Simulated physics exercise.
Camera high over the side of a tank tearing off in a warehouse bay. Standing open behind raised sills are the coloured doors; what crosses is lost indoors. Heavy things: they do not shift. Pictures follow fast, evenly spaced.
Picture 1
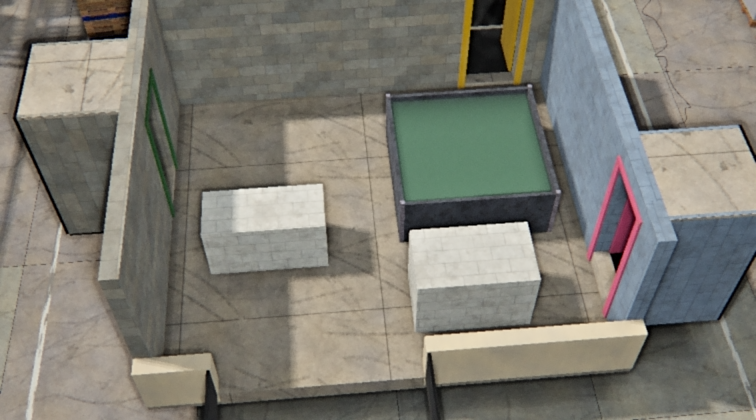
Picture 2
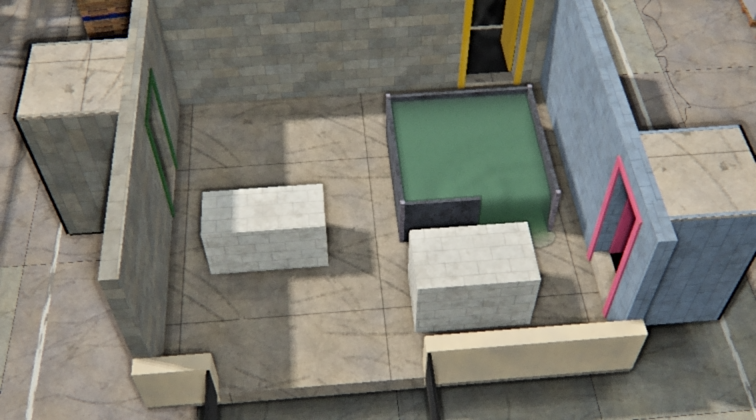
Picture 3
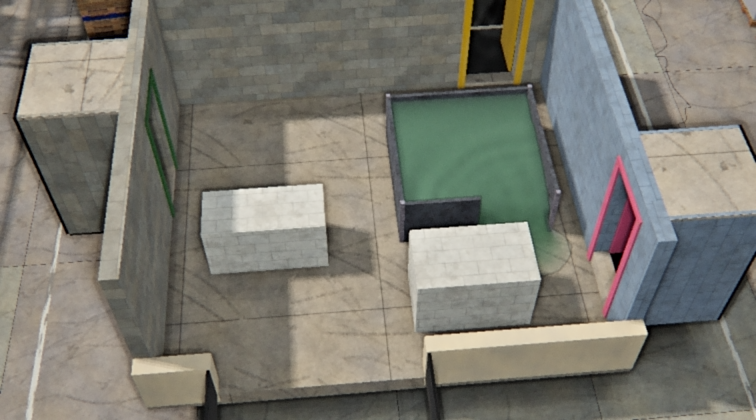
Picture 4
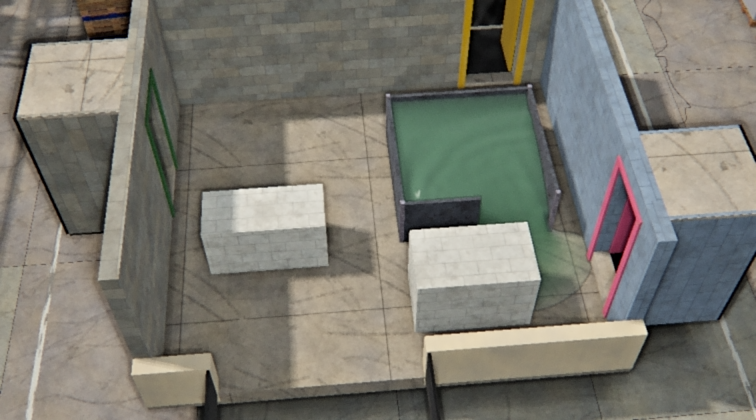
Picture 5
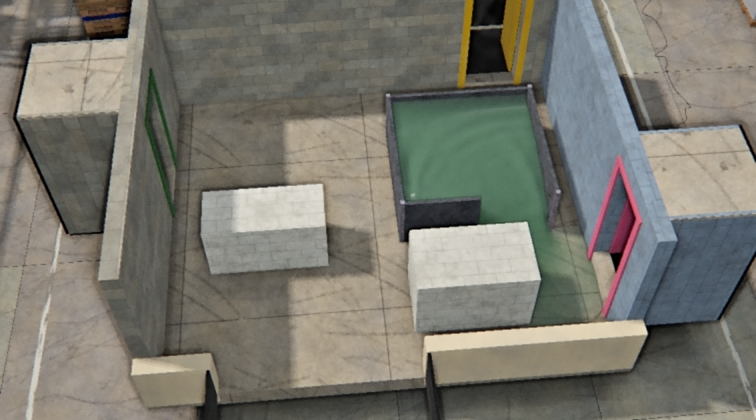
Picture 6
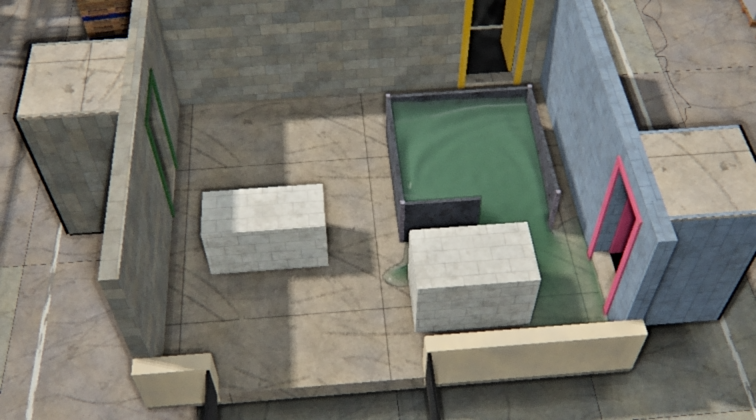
Green water fills a dark-walled square tank at the back right of a roofless warehouse bay, seen from high above by a still camera. Two pale blocks stand on the concrete floor, with a green-framed doorway left, a yellow one behind and a pink one right. Part of the tank's front wall vanishes, and water pours out, spreading around the right-hand block toward the pink doorway and emerging at the block's left.
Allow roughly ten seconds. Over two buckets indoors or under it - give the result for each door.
The green door receives no more than two buckets, the pink door receives more than two buckets, the yellow door receives more than two buckets.
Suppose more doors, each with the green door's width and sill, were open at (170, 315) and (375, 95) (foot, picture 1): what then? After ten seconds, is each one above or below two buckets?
The first door runs past the limit, while the second remains below the limit.
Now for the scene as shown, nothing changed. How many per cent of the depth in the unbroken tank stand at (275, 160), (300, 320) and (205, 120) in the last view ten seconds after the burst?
I'd say around 8 per cent, then 12 per cent, then 14 per cent.
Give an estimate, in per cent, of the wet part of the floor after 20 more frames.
I'd say 70 per cent.
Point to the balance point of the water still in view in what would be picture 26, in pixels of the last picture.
Centre of the water: Near (450, 238).
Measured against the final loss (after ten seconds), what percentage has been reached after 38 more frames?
Roughly 65 %.
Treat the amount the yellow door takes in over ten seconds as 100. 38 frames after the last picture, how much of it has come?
That share would be near 20 %.
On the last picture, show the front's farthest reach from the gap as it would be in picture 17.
Somewhere near (168, 306).
A moment on, water covers 25 % of the floor; the green door not reached, the pink door under two buckets in, the yellow door not reached.
Next, water covers 40 % of the floor; the green door not reached, the pink door far over two buckets in, the yellow door not reached.
Then, water covers 70 % of the floor; the green door not reached, the pink door far over two buckets in, the yellow door not reached.
Later, water covers 90 % of the floor; the green door wet at the sill, nothing in, the pink door far over two buckets in, the yellow door under two buckets in.
In the end, water covers 100 % of the floor; the green door wet at the sill, nothing in, the pink door far over two buckets in, the yellow door over two buckets in.
